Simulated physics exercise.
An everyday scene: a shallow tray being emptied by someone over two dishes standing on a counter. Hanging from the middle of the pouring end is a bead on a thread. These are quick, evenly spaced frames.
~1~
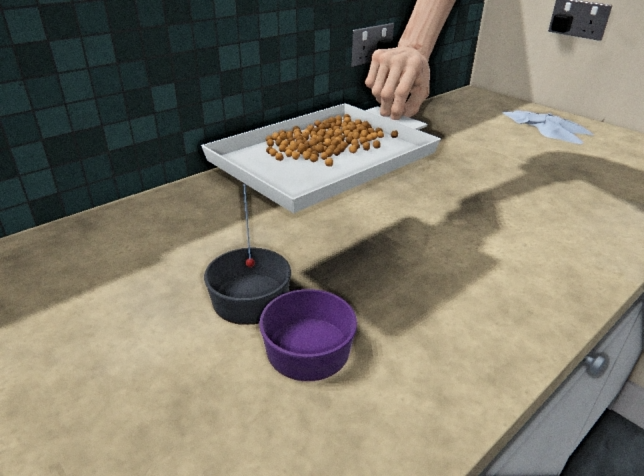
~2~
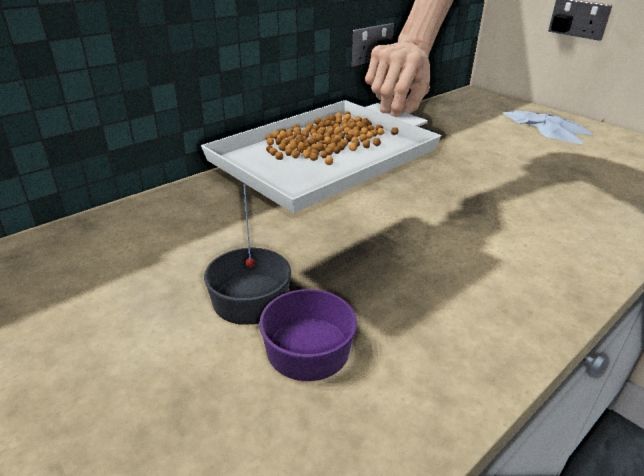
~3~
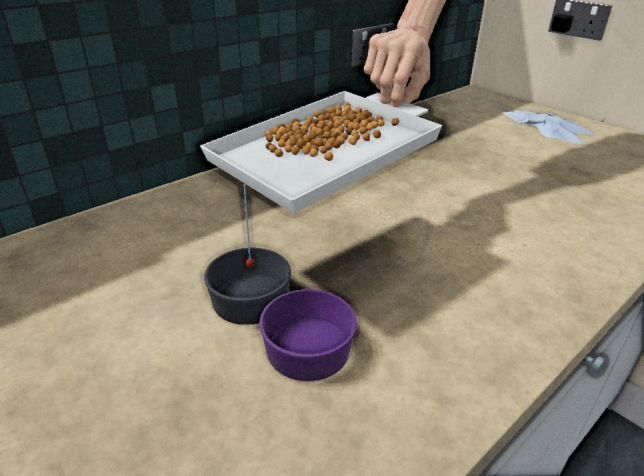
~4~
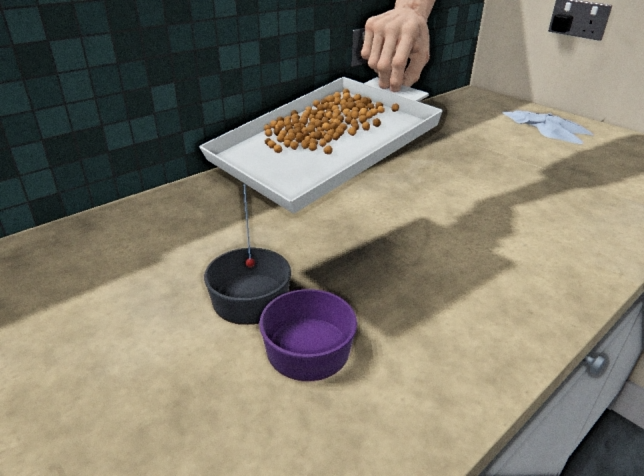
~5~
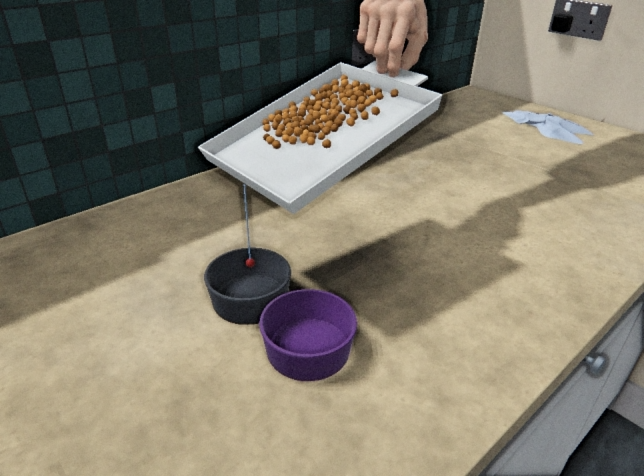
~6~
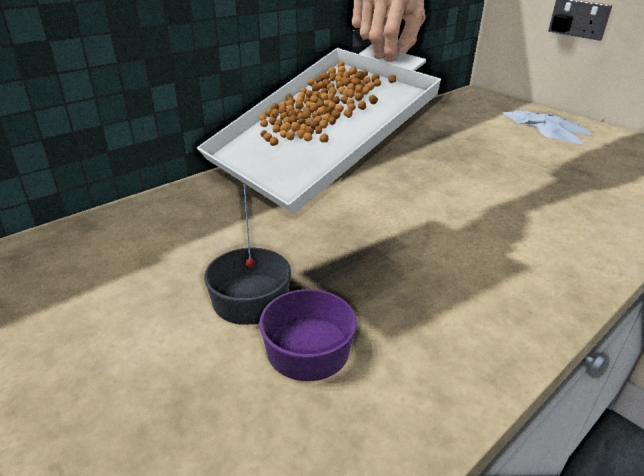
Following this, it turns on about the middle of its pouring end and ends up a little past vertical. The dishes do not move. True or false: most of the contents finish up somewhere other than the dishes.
True.
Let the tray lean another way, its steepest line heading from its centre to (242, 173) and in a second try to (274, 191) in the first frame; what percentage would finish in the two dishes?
Shares: About 10 in a hundred, then about 40 in a hundred.
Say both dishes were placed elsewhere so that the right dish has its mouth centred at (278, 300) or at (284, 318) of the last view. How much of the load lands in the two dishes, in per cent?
Some 40 percent in the first case, 50 percent in the second.
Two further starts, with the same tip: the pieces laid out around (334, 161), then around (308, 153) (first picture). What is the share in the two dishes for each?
First try 20 %, second try 10 %.
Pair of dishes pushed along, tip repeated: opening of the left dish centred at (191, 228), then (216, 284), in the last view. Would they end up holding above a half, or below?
Result, first setup: The minor share; second setup: The bulk.
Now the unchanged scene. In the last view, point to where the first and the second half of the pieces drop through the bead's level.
At about (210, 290), then at (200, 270).
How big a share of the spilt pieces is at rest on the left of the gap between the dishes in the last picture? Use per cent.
Near 100 in a hundred.
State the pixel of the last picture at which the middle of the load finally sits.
(201, 328).
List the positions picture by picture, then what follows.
The first picture shows corners of the pouring end at (206, 146) and (293, 196), level; middle of the load at (326, 139), roasted chickpeas; left dish at (214, 301); right dish at (272, 355); bead on its thread at (250, 263).
The second picture shows corners of the pouring end at (206, 146) and (293, 197), level; middle of the load at (326, 137).
The third picture shows corners of the pouring end at (205, 146) and (292, 197), tipped barely, level across its low end; middle of the load at (326, 131).
The fourth picture shows corners of the pouring end at (204, 146) and (291, 198), tipped a little, level across its low end; middle of the load at (325, 122).
The fifth picture shows corners of the pouring end at (203, 146) and (290, 199), tipped clearly, level across its low end; middle of the load at (323, 112).
The sixth picture shows corners of the pouring end at (201, 147) and (289, 201), tipped clearly, level across its low end; middle of the load at (320, 103); left dish at (214, 301); right dish at (272, 355).
Soon after the last picture, tray tipped steeply; nearly all on the tray; a stray few in the air.
A little later, tray tipped past a quarter turn; most on the tray; a stray few in the right dish; a small part outside both; a small part in the air.
Later still, tray tipped past a quarter turn; a small part in the right dish; a small part in the left dish; most outside both.
At rest, tray tipped past a quarter turn; a small part in the right dish; a small part in the left dish; most outside both.
